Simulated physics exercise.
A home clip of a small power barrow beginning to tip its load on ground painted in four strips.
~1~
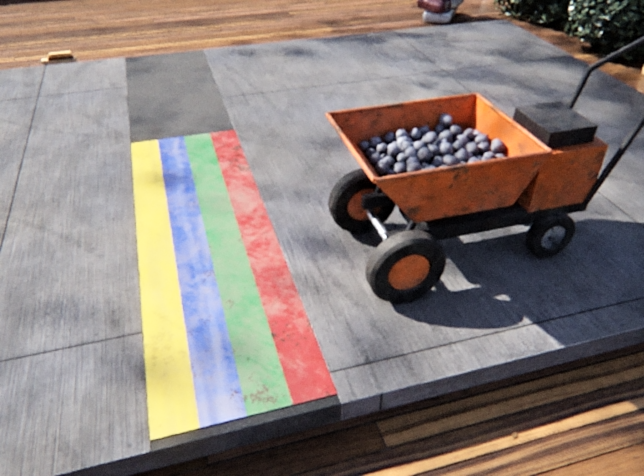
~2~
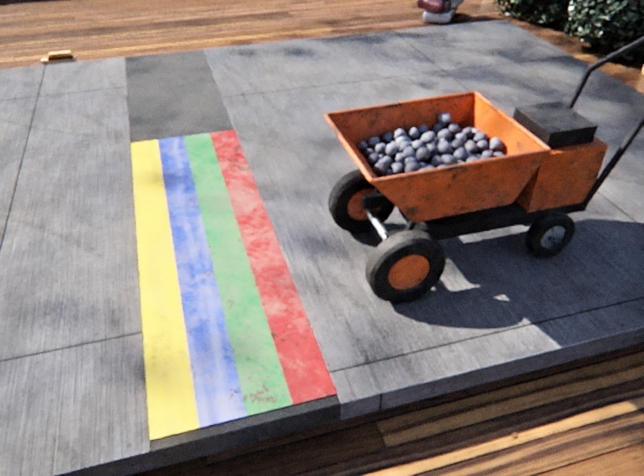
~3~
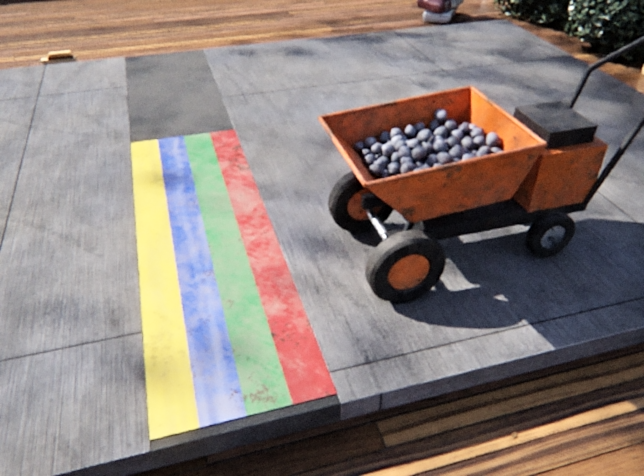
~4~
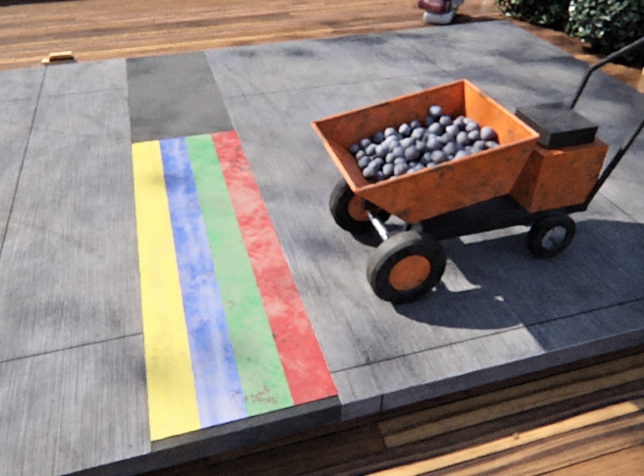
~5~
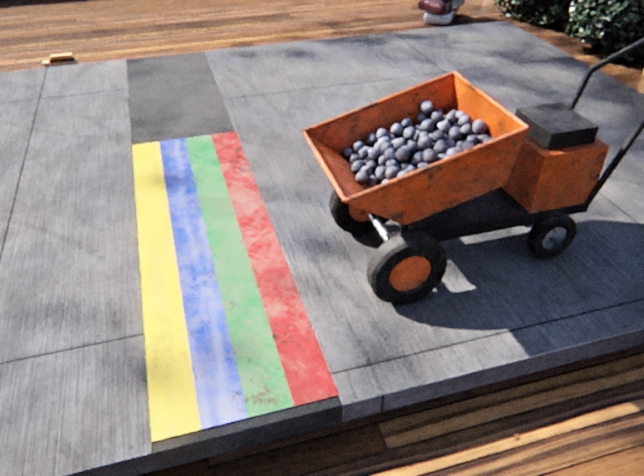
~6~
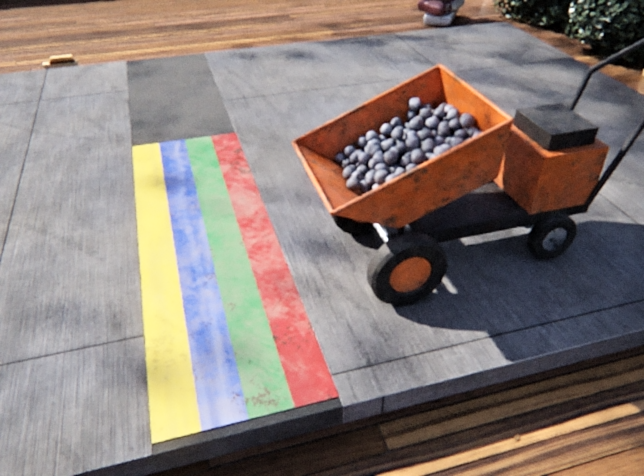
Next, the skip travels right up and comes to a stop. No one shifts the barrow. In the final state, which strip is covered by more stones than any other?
The green strip is.
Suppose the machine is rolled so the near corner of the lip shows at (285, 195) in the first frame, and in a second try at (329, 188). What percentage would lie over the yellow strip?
Roughly 30 and 20 %.
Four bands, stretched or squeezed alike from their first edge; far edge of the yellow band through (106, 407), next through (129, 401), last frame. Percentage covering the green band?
Shares: Near 40 %; near 40 %.
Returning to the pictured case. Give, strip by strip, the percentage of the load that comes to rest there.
Red strip: 15 %, green strip: 35 %, blue strip: 20 %, yellow strip: 10 %.
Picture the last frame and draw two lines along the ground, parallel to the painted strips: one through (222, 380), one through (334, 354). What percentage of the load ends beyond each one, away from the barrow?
Estimate, first then second: 20 %, 80 %.
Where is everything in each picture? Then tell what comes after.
In the first picture, lip of the skip (375, 181), level; top of the load (447, 149), round cobbles; red strip (299, 353); green strip (258, 363); blue strip (214, 372); yellow strip (170, 383).
In the second picture, lip of the skip (372, 182), tipped barely; top of the load (445, 148).
In the third picture, lip of the skip (366, 185), tipped barely; top of the load (454, 144).
In the fourth picture, lip of the skip (357, 192), tipped a little; top of the load (458, 150).
In the fifth picture, lip of the skip (346, 201), tipped clearly; top of the load (456, 135).
In the sixth picture, lip of the skip (333, 213), tipped clearly; top of the load (457, 139); red strip (301, 356); green strip (259, 365); blue strip (216, 375); yellow strip (171, 386).
Just after the last frame, skip tipped steeply; every one in the skip.
A moment on, skip tipped right over; the larger part in the skip; about a tenth over the red strip; about a tenth over the green strip; just a few over the blue strip.
Further on, skip tipped right over; roughly a quarter in the skip; about a tenth over the red strip; roughly a third over the green strip; roughly a quarter over the blue strip; about a tenth over the yellow strip; just a few off the paint.
When it is over, skip tipped right over; roughly a quarter in the skip; about a tenth over the red strip; roughly a third over the green strip; roughly a quarter over the blue strip; about a tenth over the yellow strip; just a few off the paint.
